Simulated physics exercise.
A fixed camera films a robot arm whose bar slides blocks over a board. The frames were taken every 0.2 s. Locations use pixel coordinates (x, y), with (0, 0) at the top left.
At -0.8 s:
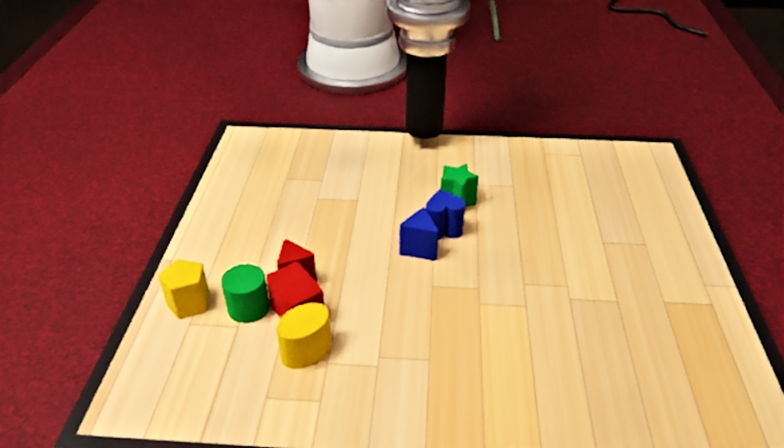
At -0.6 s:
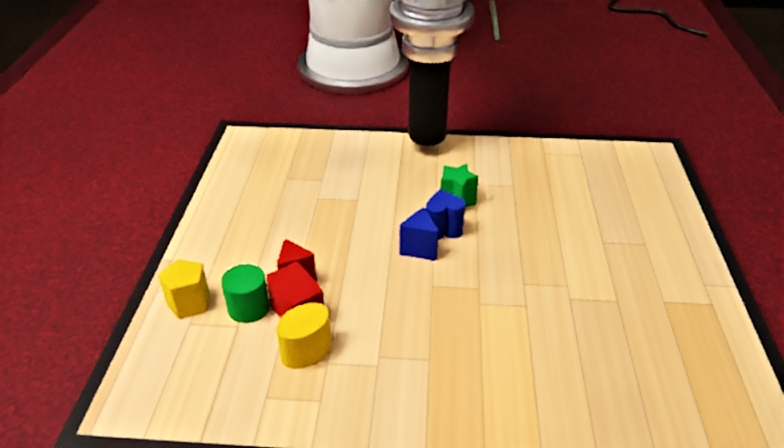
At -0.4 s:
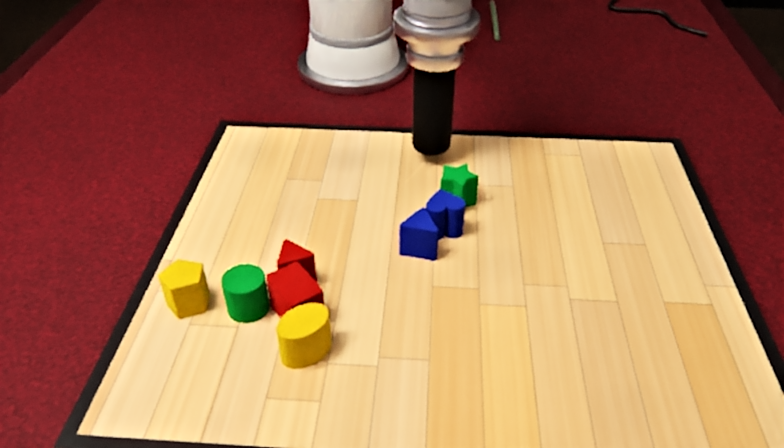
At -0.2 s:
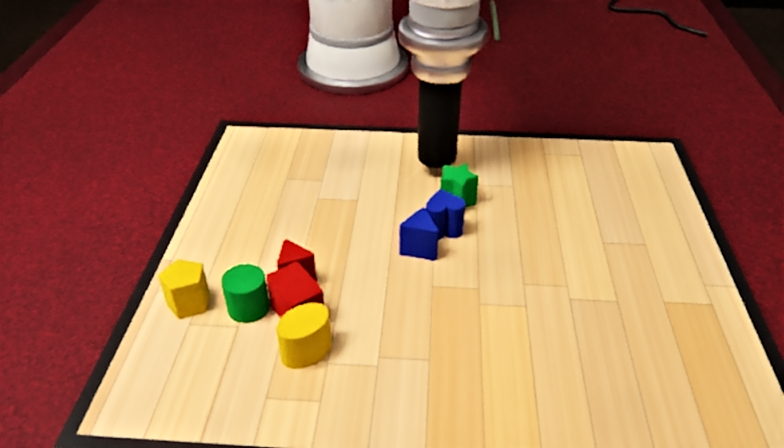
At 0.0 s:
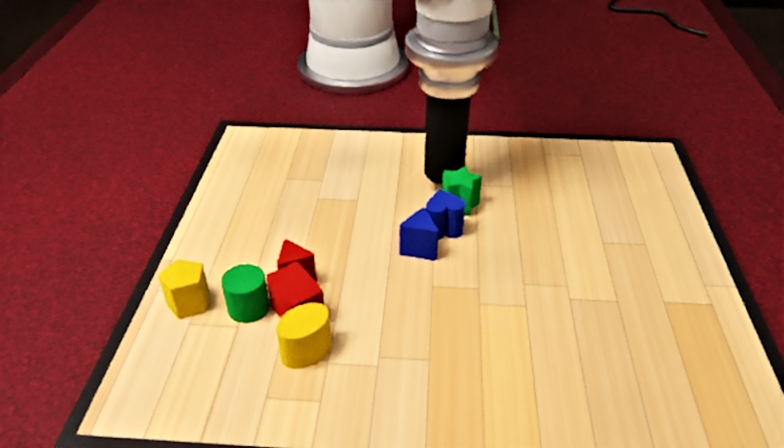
A robot arm's black bar moves slightly toward the viewer and right, nudging a green star.
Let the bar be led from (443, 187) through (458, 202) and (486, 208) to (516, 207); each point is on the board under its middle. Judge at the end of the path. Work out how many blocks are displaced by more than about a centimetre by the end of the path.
It will shift just one block.
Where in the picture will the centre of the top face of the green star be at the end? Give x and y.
At the end it should sit near (496, 201).
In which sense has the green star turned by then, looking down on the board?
From above, clockwise.
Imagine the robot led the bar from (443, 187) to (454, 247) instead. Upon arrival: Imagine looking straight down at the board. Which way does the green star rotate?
It twists against the clock when seen from above.
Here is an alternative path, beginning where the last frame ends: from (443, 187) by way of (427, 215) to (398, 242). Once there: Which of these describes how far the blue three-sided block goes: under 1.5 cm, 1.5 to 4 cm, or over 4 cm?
Its displacement is between 1.5 and 4 cm.
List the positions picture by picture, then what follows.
The first picture shows lower end of the bar at (424, 131), tops of blocks, blue heart block at (445, 201), green star at (459, 173).
The second picture shows bar at (427, 137), blocks as before.
The third picture shows bar at (431, 146), blocks as before.
The fourth picture shows bar at (437, 158), blocks as before.
The fifth picture shows bar at (444, 174), blue heart block at (445, 201), green star at (462, 177).
The first path, step by step. Halfway along, bar at (473, 194); green star at (488, 199).
At the end, bar at (517, 195); blue heart block not moved; green star at (496, 201), turned 35° clockwise.
